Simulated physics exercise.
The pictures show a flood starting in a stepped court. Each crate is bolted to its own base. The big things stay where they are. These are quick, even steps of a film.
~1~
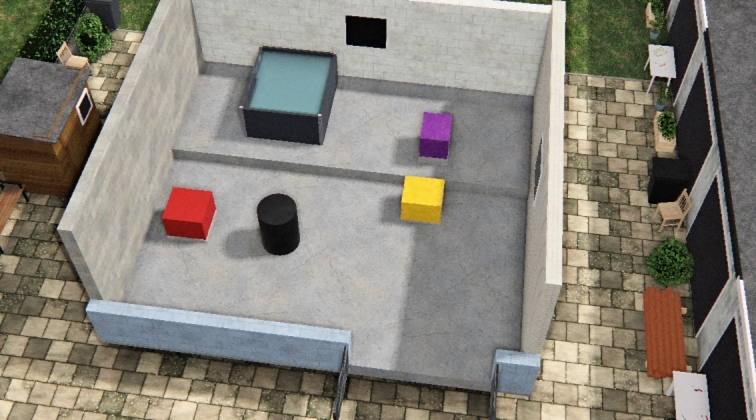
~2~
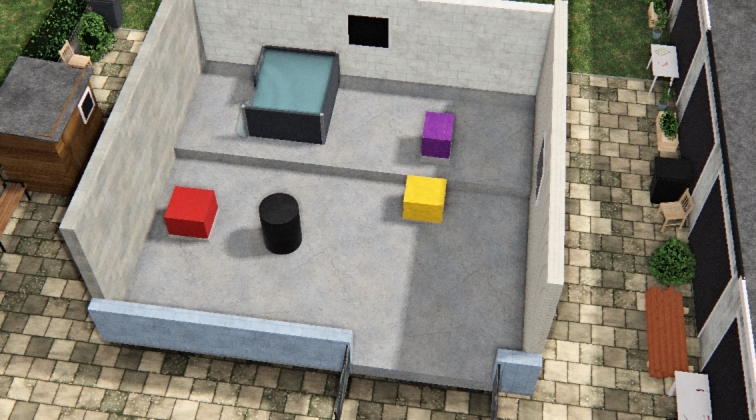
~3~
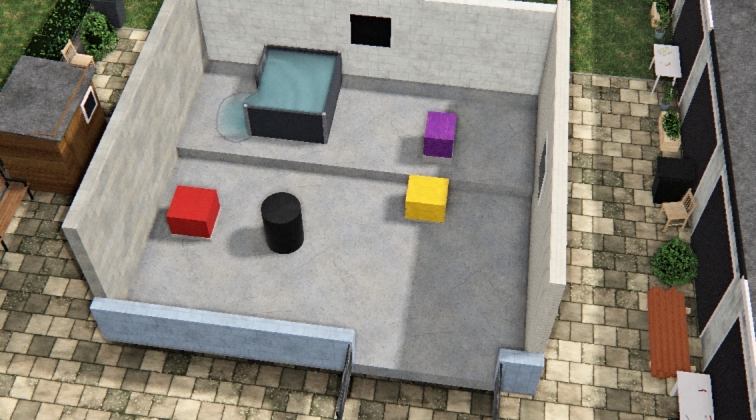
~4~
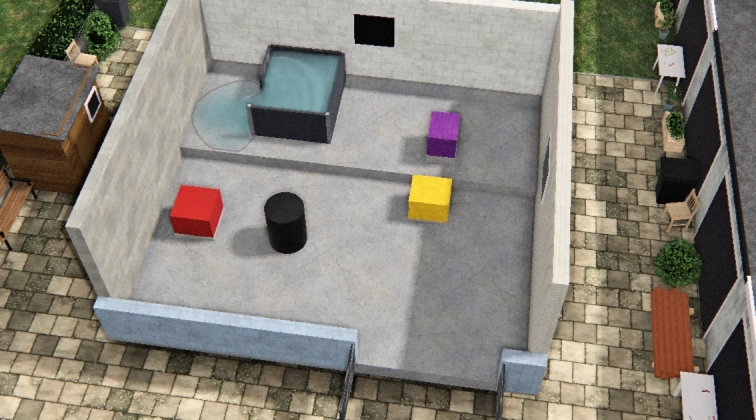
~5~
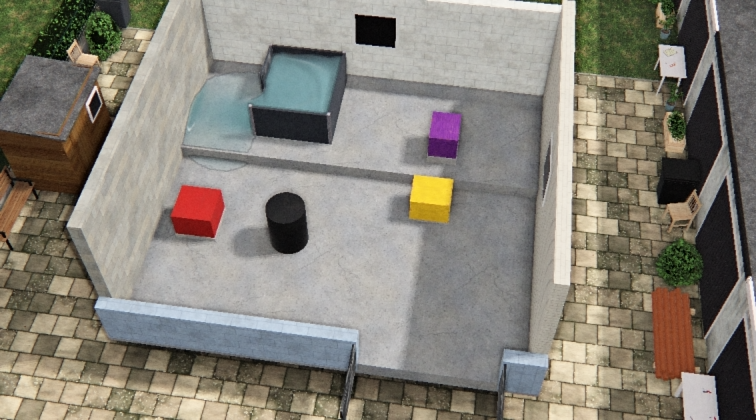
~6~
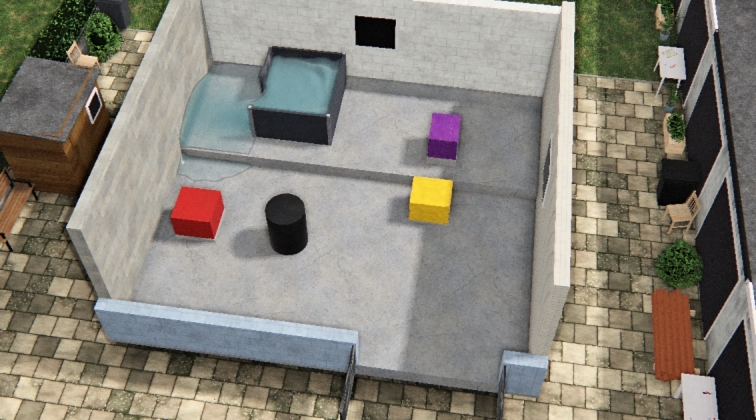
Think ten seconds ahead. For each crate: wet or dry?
The purple crate stays dry; the red crate gets wet; the yellow crate gets wet.
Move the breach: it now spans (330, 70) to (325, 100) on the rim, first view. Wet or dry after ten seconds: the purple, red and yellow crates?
Then: Purple crate ends up wet, red crate escapes it, yellow crate is soaked.
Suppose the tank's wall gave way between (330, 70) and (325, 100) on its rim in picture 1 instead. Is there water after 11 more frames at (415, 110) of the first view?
At that place: Wet.
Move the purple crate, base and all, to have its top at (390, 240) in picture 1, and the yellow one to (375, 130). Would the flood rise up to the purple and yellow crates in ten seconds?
Then: The purple crate keeps dry; the yellow crate escapes it.
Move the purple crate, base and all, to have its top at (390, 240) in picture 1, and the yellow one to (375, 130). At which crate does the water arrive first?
I say the red-painted one.
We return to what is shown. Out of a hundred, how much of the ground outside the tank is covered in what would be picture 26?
I make it 40 per cent.
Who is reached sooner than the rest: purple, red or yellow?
It is the red crate.
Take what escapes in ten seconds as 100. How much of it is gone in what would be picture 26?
About 0 per cent.
A moment on, water covers 10 % of the floor; the purple crate not reached, the red crate water round its plinth, the yellow crate not reached.
Next, water covers 20 % of the floor; the purple crate not reached, the red crate water round its plinth, the yellow crate not reached.
Then, water covers 40 % of the floor; the purple crate not reached, the red crate water round its plinth, the yellow crate not reached.
Later, water covers 70 % of the floor; the purple crate water round its plinth, the red crate water round its plinth, the yellow crate water round its plinth.
In the end, water covers 80 % of the floor; the purple crate stayed above the water, the red crate was topped, the yellow crate was topped.
